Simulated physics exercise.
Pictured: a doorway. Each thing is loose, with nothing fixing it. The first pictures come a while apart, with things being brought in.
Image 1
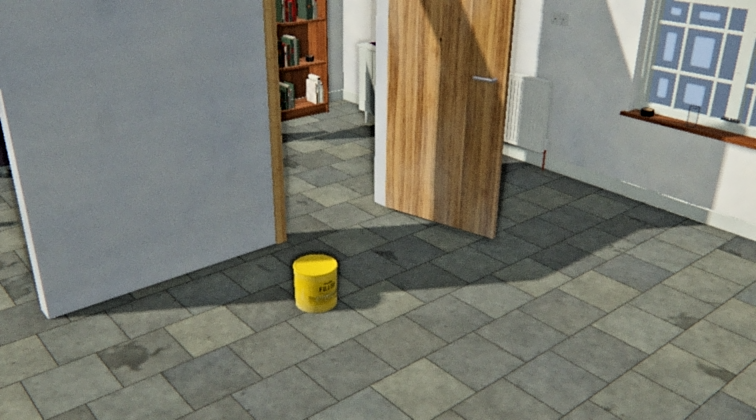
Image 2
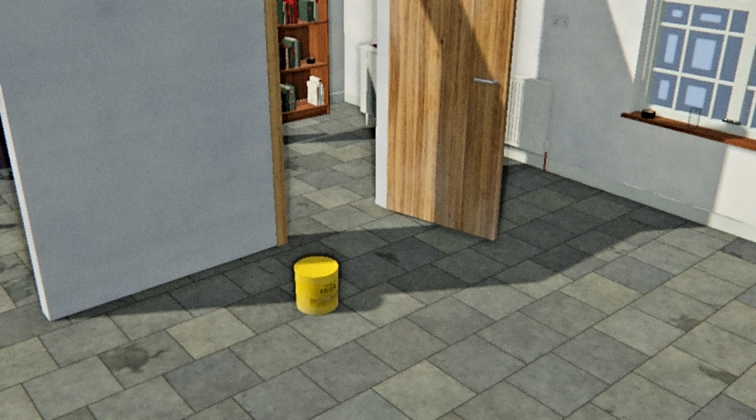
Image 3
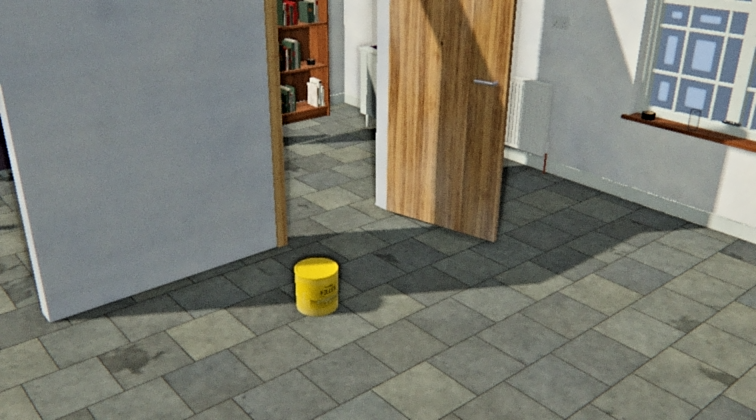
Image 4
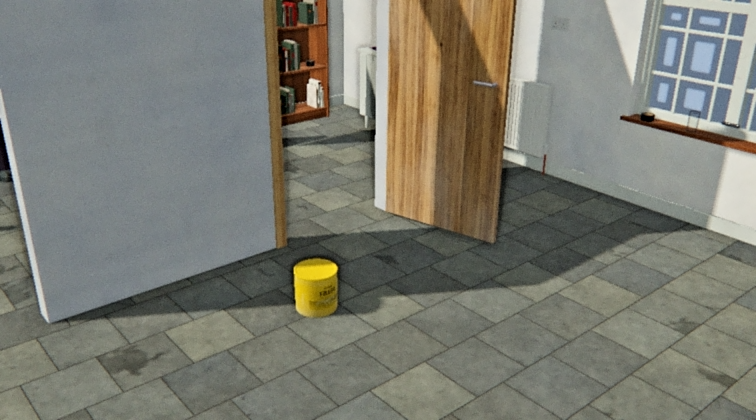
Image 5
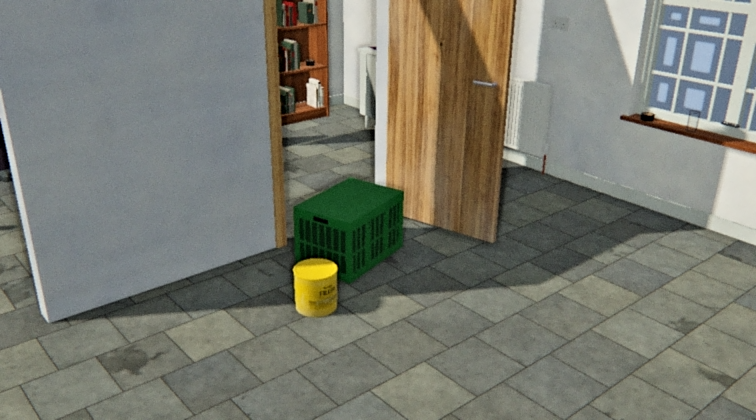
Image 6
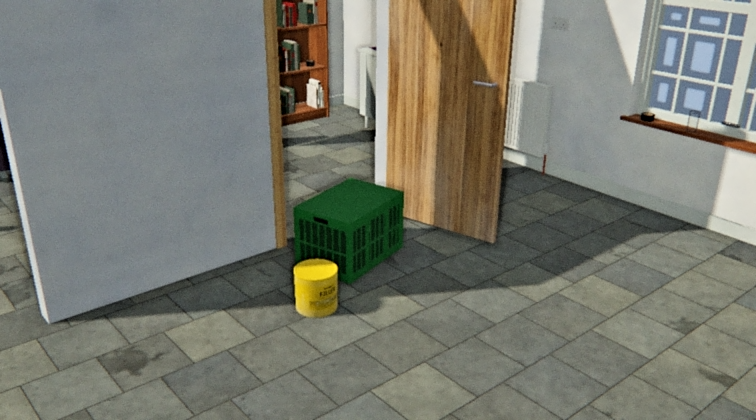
Yellow pail standing still on a grey tiled floor near a wide-open wooden door, with a green chest then appearing behind it.
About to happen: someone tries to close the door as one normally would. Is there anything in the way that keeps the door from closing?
Chances are the door will be thwarted.
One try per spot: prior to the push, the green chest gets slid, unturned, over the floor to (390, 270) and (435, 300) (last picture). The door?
First try: It gets caught partway; second try: It swings home.
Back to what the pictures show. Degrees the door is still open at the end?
Roughly 60 degrees open.
Then, 0.40 s later than the last frame, door 93° open.
Then, 0.60 s later than the last frame, door 79° open.
Then, 0.80 s later than the last frame, door 64° open.
When it is over, door 60° open; both as before. End places, in pixels of the last picture, green chest near (348, 228).
